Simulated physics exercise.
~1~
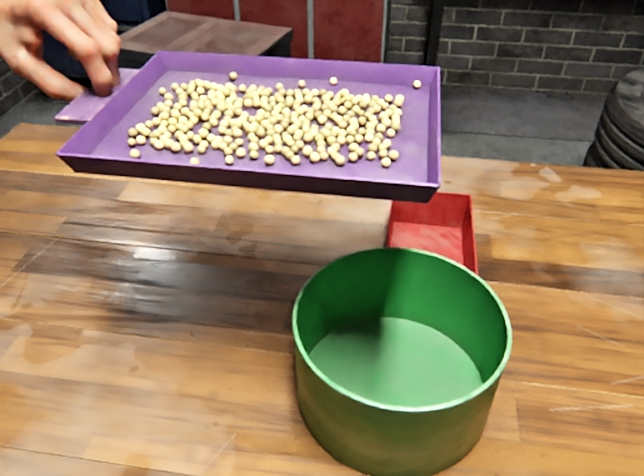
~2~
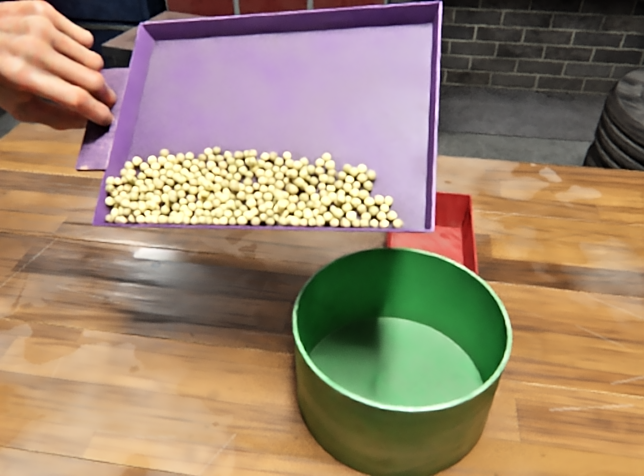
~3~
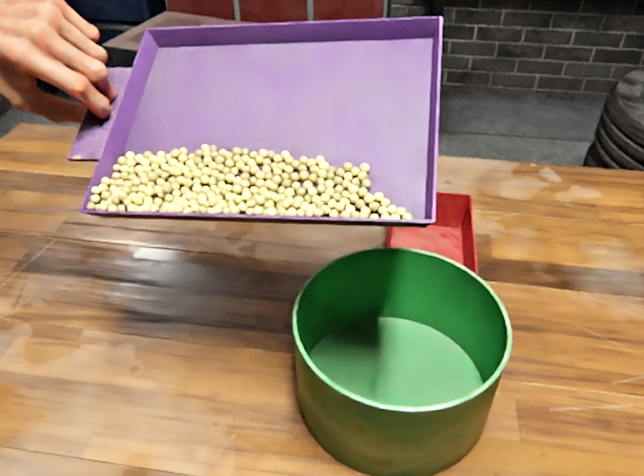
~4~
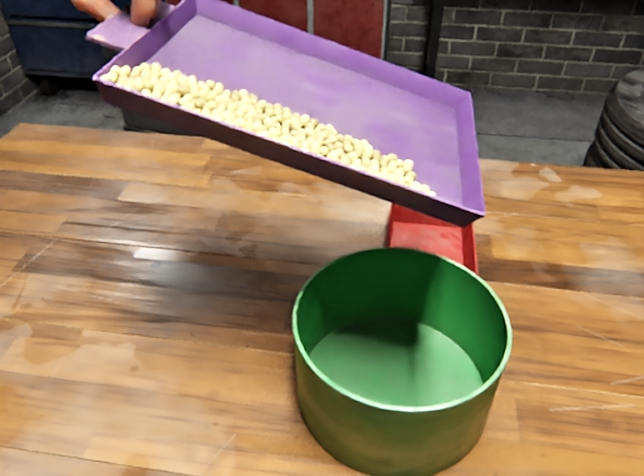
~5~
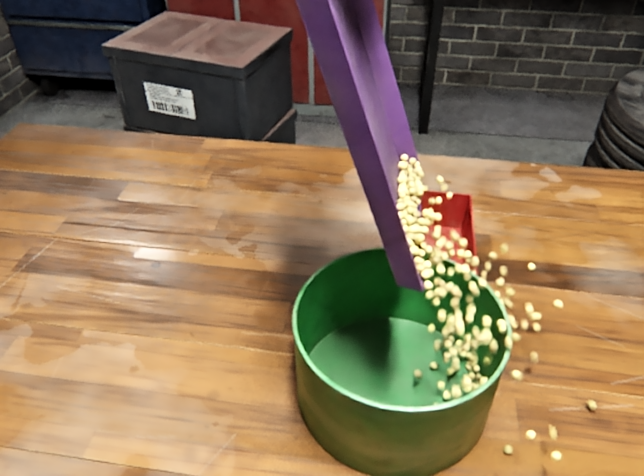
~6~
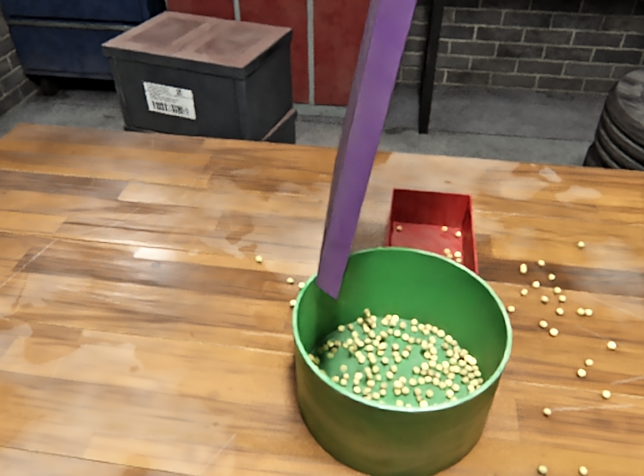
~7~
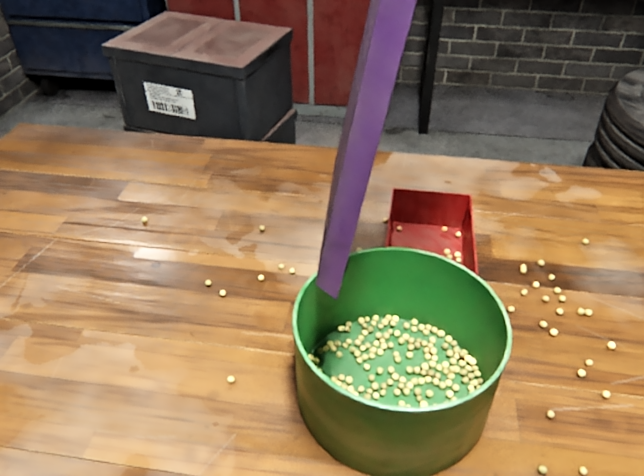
On a wooden table, a hand tilting a purple tray, levelling it, then tipping pale beans into a green pot, some scattering outside.
